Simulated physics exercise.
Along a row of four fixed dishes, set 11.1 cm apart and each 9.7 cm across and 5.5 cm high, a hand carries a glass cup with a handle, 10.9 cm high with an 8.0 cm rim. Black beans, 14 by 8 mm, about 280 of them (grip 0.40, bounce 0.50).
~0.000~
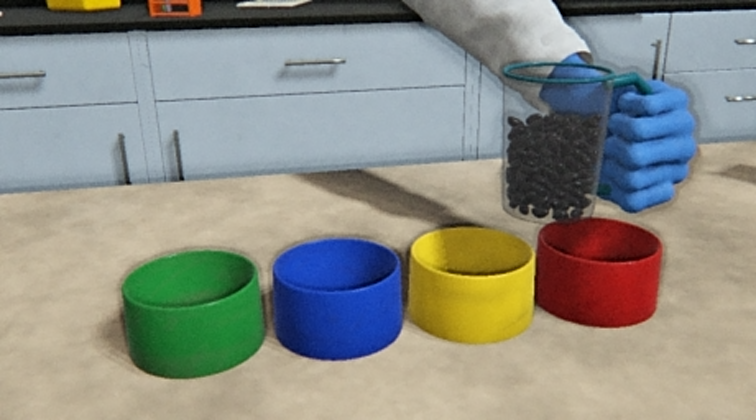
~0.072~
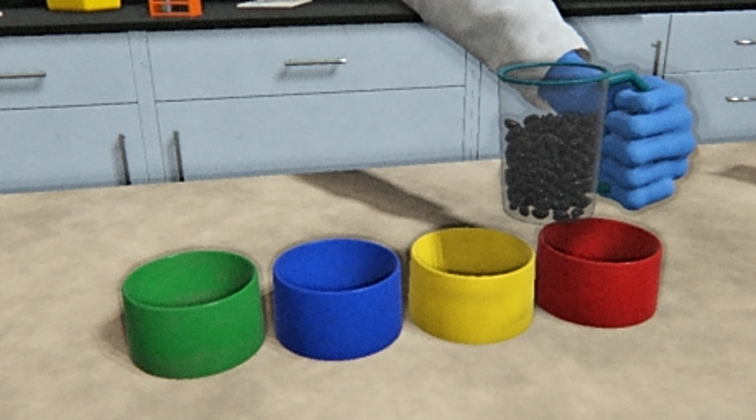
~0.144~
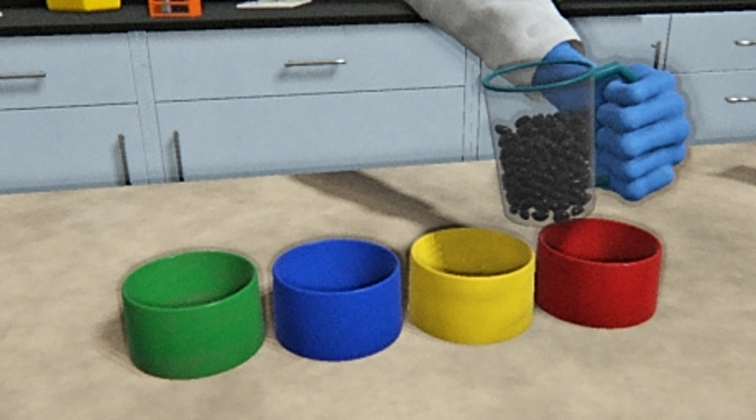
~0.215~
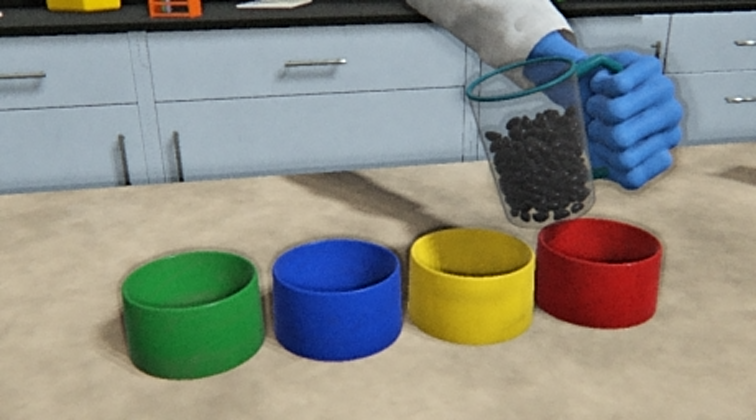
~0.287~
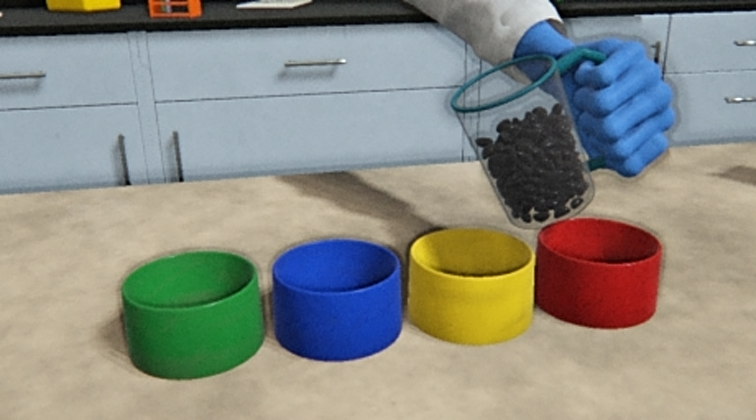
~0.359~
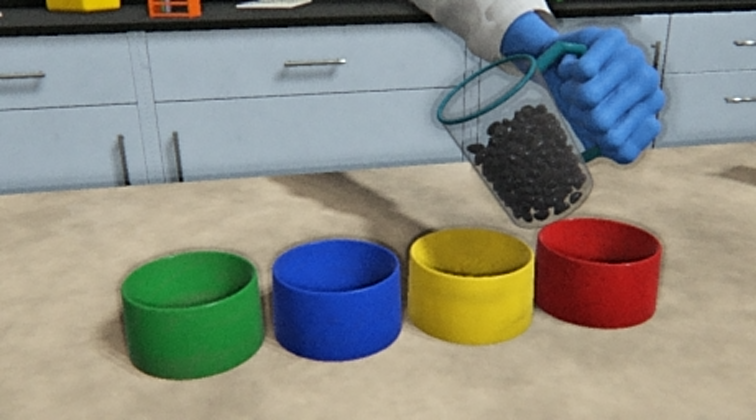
A blue-gloved hand tilts a clear cup of black beans leftward above colored dishes.
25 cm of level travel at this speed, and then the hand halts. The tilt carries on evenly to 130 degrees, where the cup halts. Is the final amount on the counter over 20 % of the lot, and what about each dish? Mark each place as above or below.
Marks: Red below, blue above, green below, yellow below, counter below.
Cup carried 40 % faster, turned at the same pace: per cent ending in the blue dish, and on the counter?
Shares - blue 70, counter 20.
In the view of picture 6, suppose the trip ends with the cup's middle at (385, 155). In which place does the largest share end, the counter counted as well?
Blue.
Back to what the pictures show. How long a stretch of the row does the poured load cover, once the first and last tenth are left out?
About 6 cm.
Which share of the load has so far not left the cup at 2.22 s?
That would be some 0 per cent.
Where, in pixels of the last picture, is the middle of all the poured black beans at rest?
Near (331, 297).
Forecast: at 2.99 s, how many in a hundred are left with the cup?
0 per cent.
After 1.47 s, tilt 130 degrees; cup holds 0 %, blue 100 %.
After 2.22 s, tilt 130 degrees; cup holds 0 %, blue 100 %.
After 2.99 s, tilt 130 degrees; cup holds 0 %, blue 100 %.
By 3.3 s all is still; red 0 %, blue 100 %, green 0 %, yellow 0 %, counter 0 %.
